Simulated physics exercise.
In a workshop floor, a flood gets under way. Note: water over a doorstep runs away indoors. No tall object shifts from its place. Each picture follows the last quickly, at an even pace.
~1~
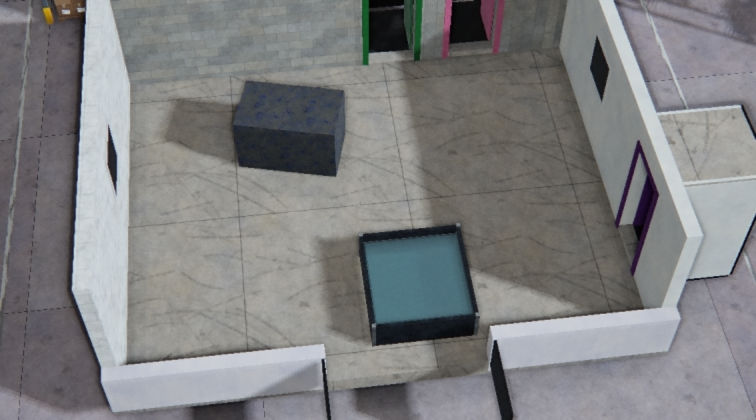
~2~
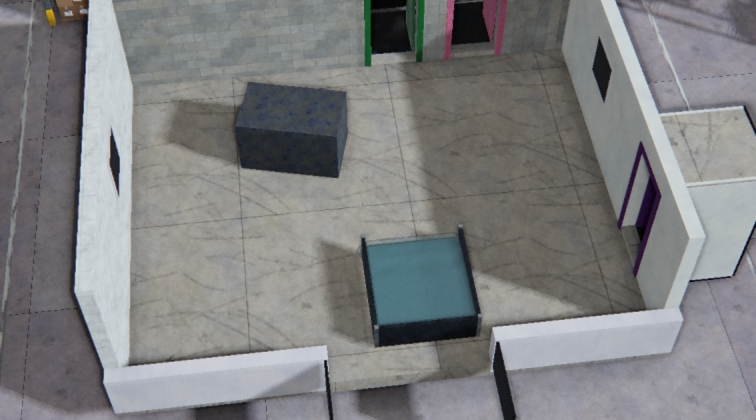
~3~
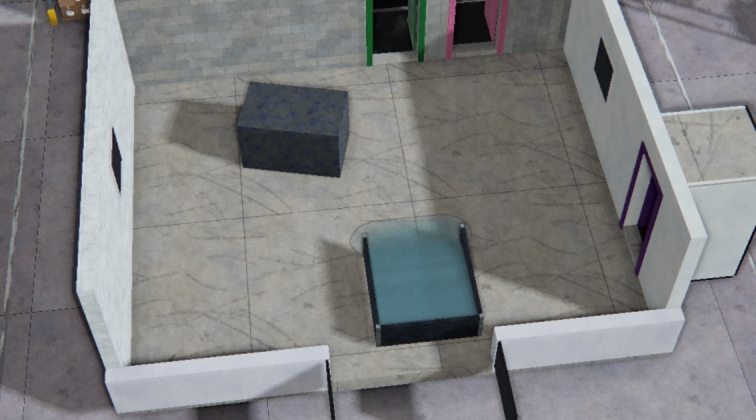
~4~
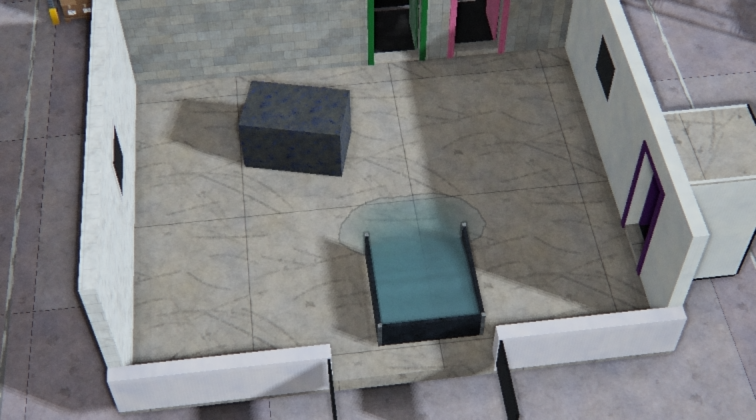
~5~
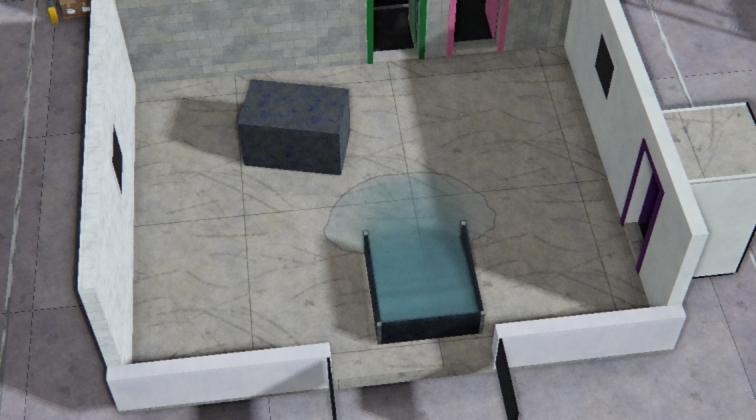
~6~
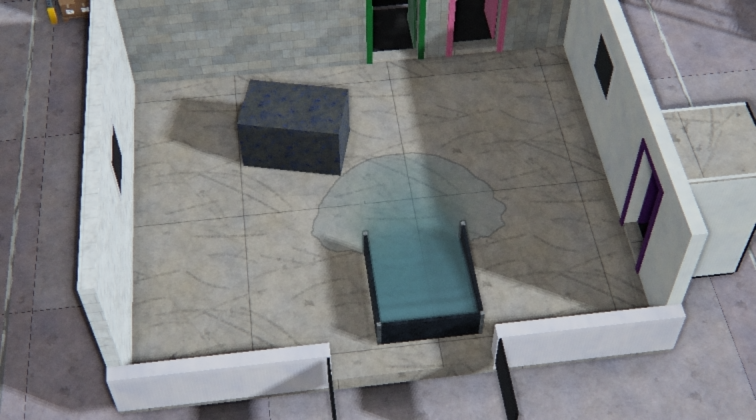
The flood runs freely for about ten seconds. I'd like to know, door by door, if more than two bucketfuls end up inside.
Here it is: The green door lets in more than two bucketfuls, the purple door lets in two bucketfuls or fewer, the pink door lets in two bucketfuls or fewer.
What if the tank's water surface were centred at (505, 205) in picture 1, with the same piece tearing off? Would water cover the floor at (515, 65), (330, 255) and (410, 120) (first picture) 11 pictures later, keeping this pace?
In that order: Flooded, not flooded, flooded.
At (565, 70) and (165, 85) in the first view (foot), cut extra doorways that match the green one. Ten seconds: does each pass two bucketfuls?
Lab note, doors in listed order: Over the limit, under the limit.
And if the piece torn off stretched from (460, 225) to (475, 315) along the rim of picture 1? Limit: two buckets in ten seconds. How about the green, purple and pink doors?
Well, the green door stays beneath it, then the purple door gets past it, and the pink door stays beneath it.
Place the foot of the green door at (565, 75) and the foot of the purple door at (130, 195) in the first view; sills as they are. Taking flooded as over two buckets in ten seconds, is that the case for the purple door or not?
The purple door stays within it.
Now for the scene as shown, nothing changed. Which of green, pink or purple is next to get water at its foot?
It would be the green-painted one.
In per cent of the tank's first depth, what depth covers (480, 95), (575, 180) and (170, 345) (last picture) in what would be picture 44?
Some 10, 2 and 0 in a hundred.
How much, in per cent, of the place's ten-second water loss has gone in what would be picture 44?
Near 100 %.
A moment on, water covers 20 % of the floor; the green door not reached, the purple door not reached, the pink door not reached.
Next, water covers 30 % of the floor; the green door under two buckets in, the purple door not reached, the pink door not reached.
Then, water covers 45 % of the floor; the green door far over two buckets in, the purple door not reached, the pink door wet at the sill, nothing in.
Later, water covers 55 % of the floor; the green door far over two buckets in, the purple door not reached, the pink door wet at the sill, nothing in.
In the end, water covers 75 % of the floor; the green door far over two buckets in, the purple door wet at the sill, nothing in, the pink door wet at the sill, nothing in.
